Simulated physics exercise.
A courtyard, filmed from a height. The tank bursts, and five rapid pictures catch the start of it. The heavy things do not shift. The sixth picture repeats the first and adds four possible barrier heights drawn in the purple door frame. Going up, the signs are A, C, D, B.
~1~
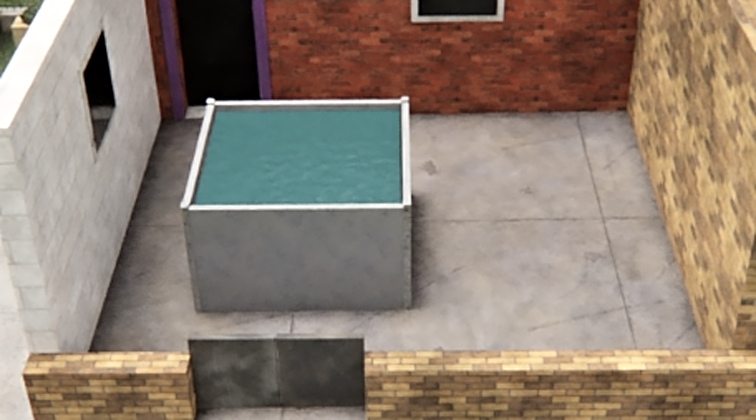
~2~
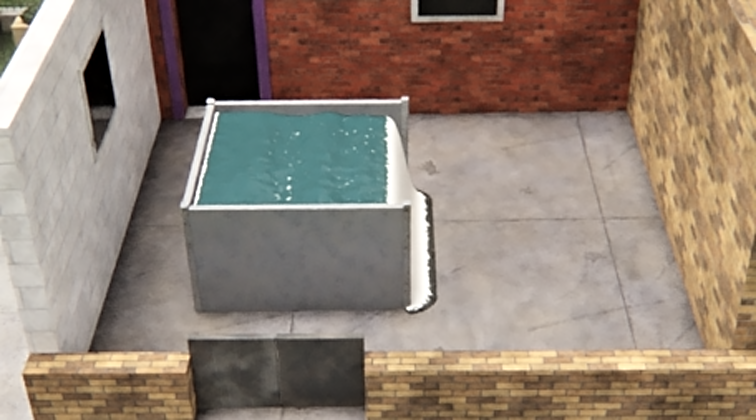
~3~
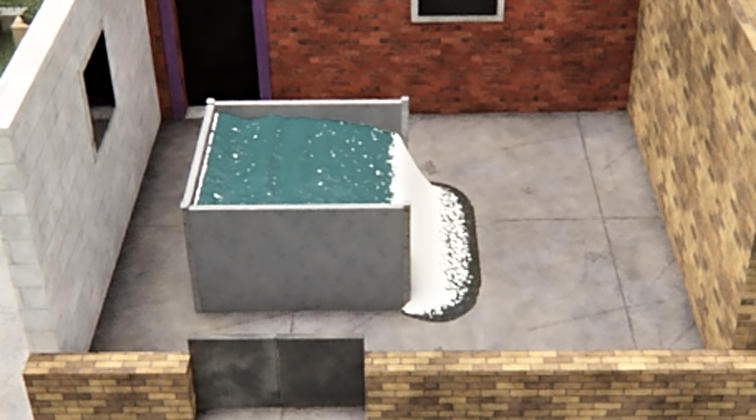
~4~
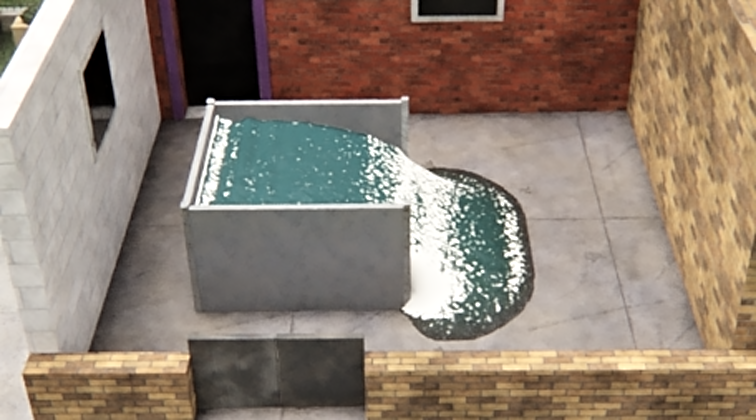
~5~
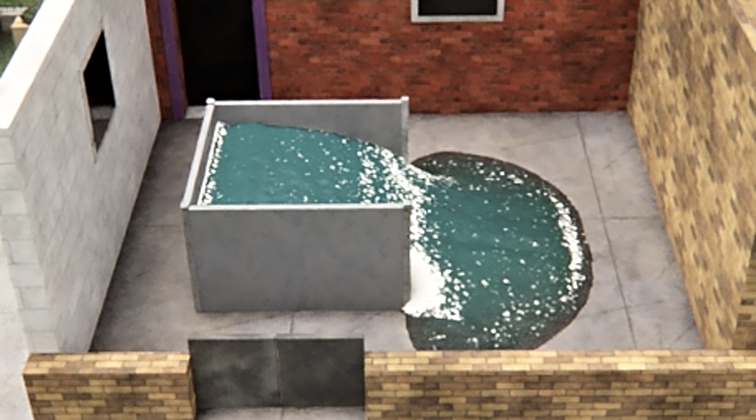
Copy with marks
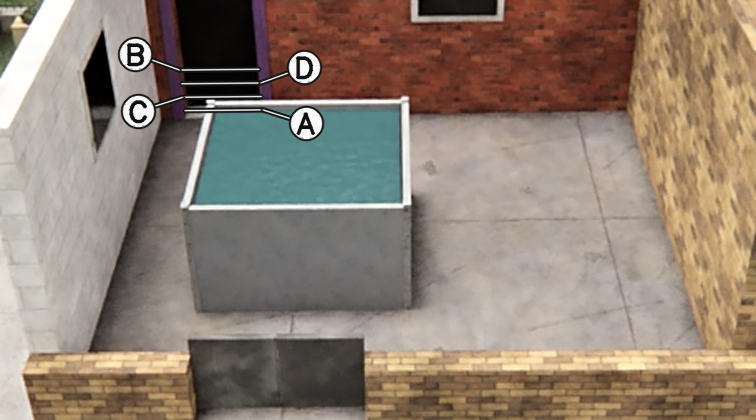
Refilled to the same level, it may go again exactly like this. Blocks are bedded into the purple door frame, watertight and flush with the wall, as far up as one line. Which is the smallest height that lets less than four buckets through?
The limit is C.
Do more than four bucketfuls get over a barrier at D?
No.
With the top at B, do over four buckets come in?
No.
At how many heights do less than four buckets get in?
Three of the four.
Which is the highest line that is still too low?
A.
On the marked copy, A at (223, 110); B at (219, 69); C at (222, 96); D at (220, 83); from the bottom up A, C, D, B.
For line A, dozens of bucketfuls pour in.
For line B, nothing gets over.
For line C, a splash gets over, under a bucket.
For line D, nothing gets over.
